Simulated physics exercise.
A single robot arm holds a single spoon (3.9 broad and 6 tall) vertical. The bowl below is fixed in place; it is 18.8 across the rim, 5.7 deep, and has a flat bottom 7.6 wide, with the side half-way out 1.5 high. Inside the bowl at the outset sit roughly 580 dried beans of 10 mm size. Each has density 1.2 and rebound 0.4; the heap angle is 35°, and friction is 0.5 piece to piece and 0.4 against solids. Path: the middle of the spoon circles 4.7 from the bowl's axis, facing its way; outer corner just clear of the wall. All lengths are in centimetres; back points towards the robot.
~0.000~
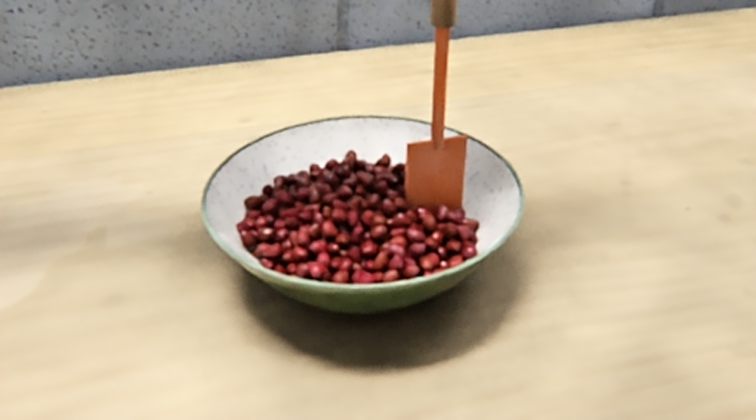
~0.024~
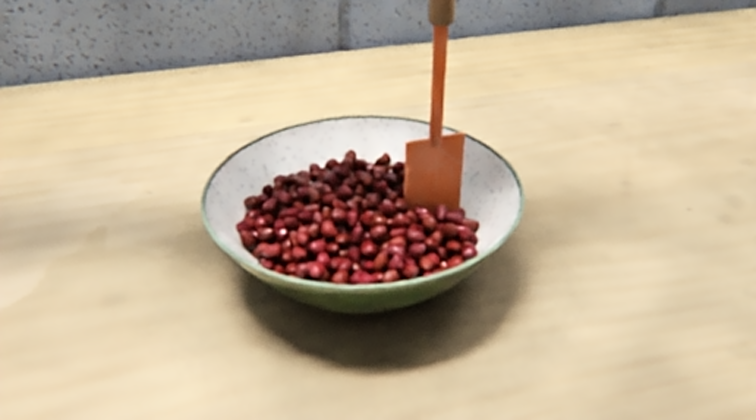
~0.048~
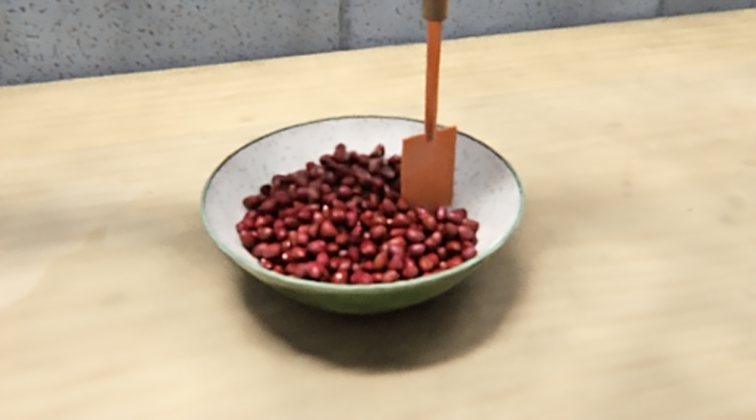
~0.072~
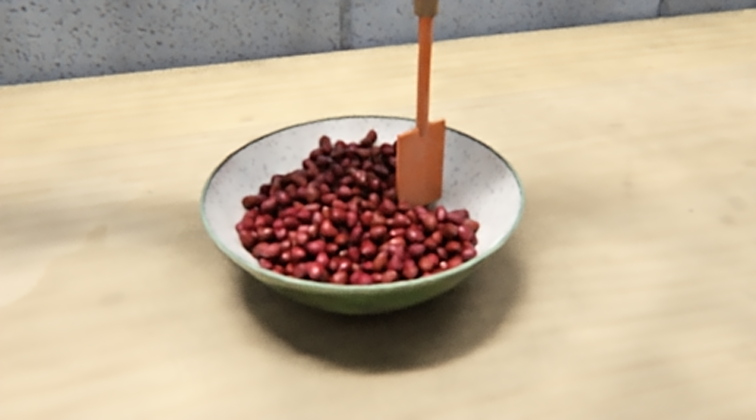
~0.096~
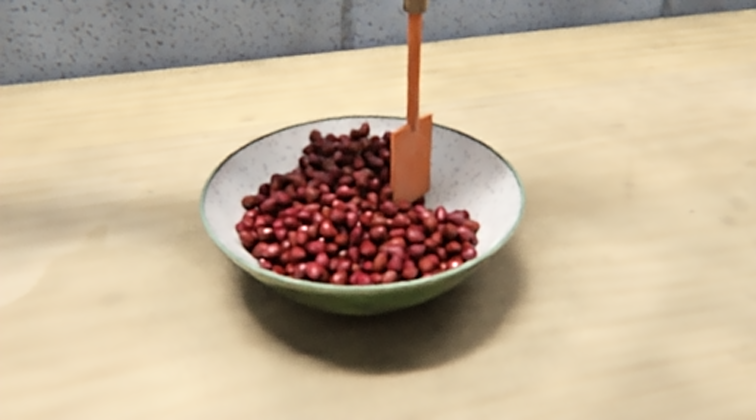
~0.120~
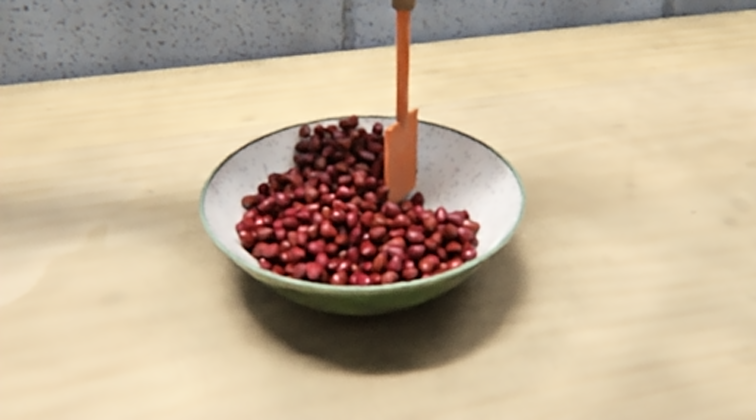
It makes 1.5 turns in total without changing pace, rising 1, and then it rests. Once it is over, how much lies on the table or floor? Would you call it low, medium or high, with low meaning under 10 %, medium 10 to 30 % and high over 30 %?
I would call it medium, 10 to 30 %.
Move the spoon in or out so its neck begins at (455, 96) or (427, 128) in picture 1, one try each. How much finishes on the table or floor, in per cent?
About 10 and 10 per cent.
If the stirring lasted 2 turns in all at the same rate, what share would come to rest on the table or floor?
Roughly 15 percent would end up there.
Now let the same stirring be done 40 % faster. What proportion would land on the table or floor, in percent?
It would come to around 25 percent.
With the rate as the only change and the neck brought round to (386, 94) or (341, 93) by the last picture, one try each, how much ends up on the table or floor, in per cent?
About 25 and 45 %.
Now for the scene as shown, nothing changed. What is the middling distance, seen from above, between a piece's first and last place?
Roughly 8 cm, measured level.
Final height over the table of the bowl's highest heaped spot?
6.5 cm, roughly.
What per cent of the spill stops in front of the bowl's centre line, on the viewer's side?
70 per cent, roughly.
After 0.57 s, 238° round, highest piece 8 above the table; 533 in the bowl, 33 on the table or floor, 16 in flight or on the tool.
After 1.02 s, 74° round, highest piece 7 above the table; 497 in the bowl, 85 on the table or floor.
After 1.45 s, 180° round, highest piece 6 above the table; 486 in the bowl, 96 on the table or floor.
After 2.15 s, 180° round, highest piece 6 above the table; 486 in the bowl, 96 on the table or floor.
In the end, 486 in the bowl, 96 on the table or floor. That is 16 % on the table or floor.
